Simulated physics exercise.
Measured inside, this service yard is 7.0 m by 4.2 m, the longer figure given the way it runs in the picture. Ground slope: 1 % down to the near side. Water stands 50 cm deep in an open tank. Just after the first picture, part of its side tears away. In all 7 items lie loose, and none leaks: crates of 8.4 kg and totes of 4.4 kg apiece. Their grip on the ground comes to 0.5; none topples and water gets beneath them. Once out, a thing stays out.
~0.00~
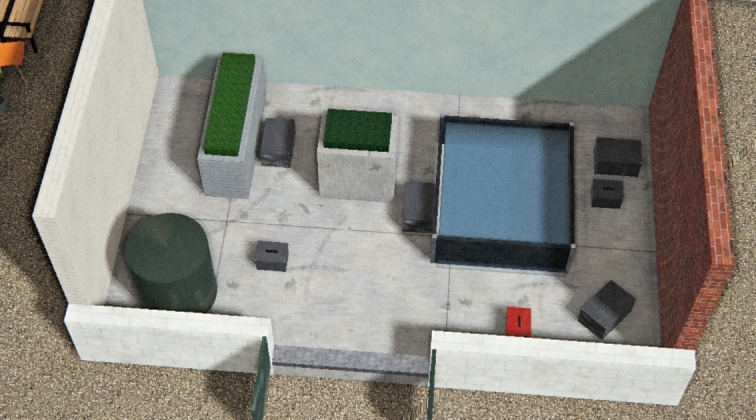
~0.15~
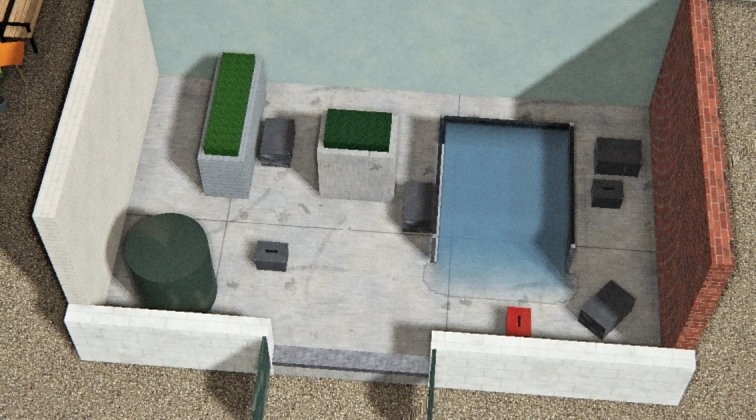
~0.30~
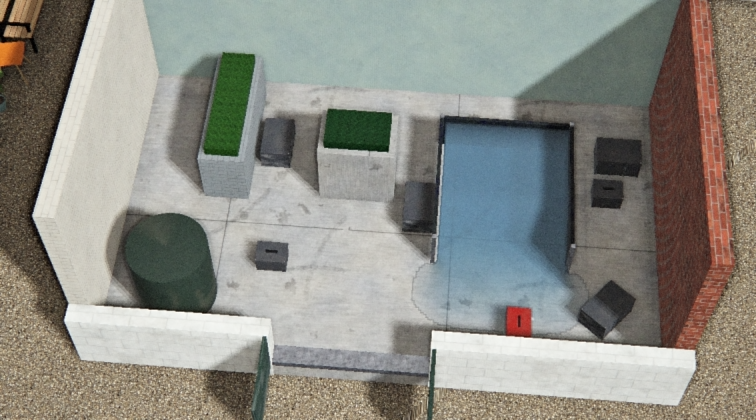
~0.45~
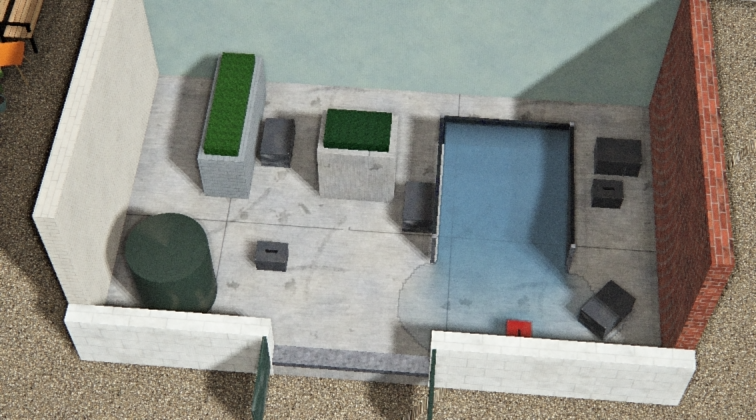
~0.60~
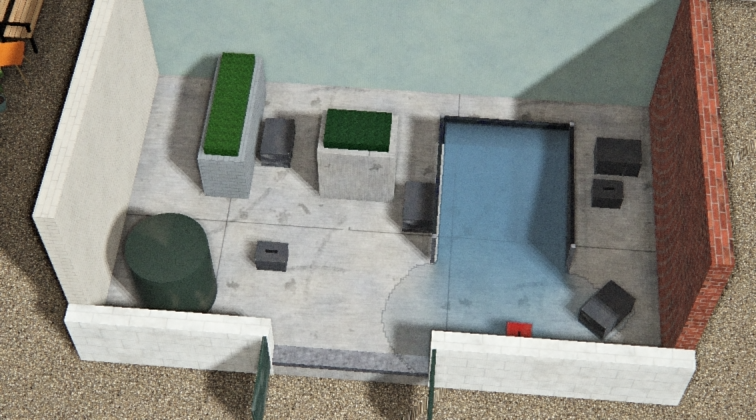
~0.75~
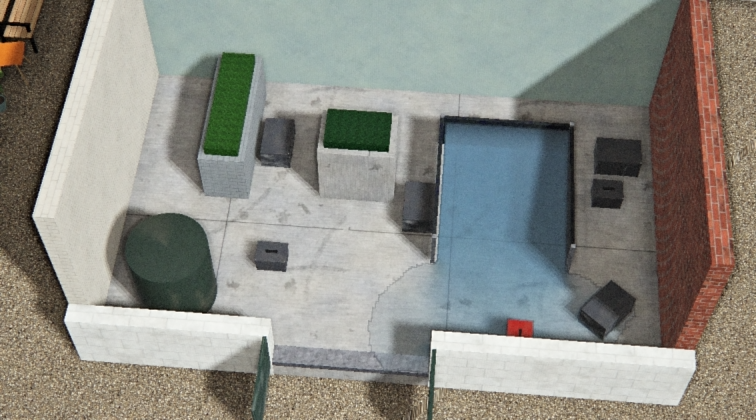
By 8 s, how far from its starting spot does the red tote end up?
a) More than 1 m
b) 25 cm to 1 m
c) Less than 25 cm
a, more than 1 m.
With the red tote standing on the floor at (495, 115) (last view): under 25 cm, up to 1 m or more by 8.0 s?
Well, it is shoved a long way.
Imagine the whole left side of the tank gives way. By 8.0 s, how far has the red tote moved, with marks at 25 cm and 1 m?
In that case the red tote stays put.
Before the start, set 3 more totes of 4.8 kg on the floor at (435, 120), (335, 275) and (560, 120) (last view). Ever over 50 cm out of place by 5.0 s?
First inside the limit, then outside the limit, then outside the limit.
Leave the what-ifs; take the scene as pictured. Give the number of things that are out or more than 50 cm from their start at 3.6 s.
4 of them.
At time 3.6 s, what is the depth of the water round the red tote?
The depth there is around 8 cm.
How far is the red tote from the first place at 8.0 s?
I'd say close to 300 centimetres.
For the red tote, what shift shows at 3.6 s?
About 250 cm.
After 1.6 s the red tote is near (559, 321), 0.5 m from its start, afloat; 0 of 7 are out; 1 afloat.
After 3.6 s the red tote is near (637, 192), 2.6 m from its start, afloat; 0 of 7 are out; 4 afloat.
After 5.6 s the red tote is near (599, 104), 3.6 m from its start, afloat; 0 of 7 are out; 4 afloat.
After 8.0 s the red tote is near (470, 120), 3.2 m from its start, afloat; 0 of 7 are out; 4 afloat.
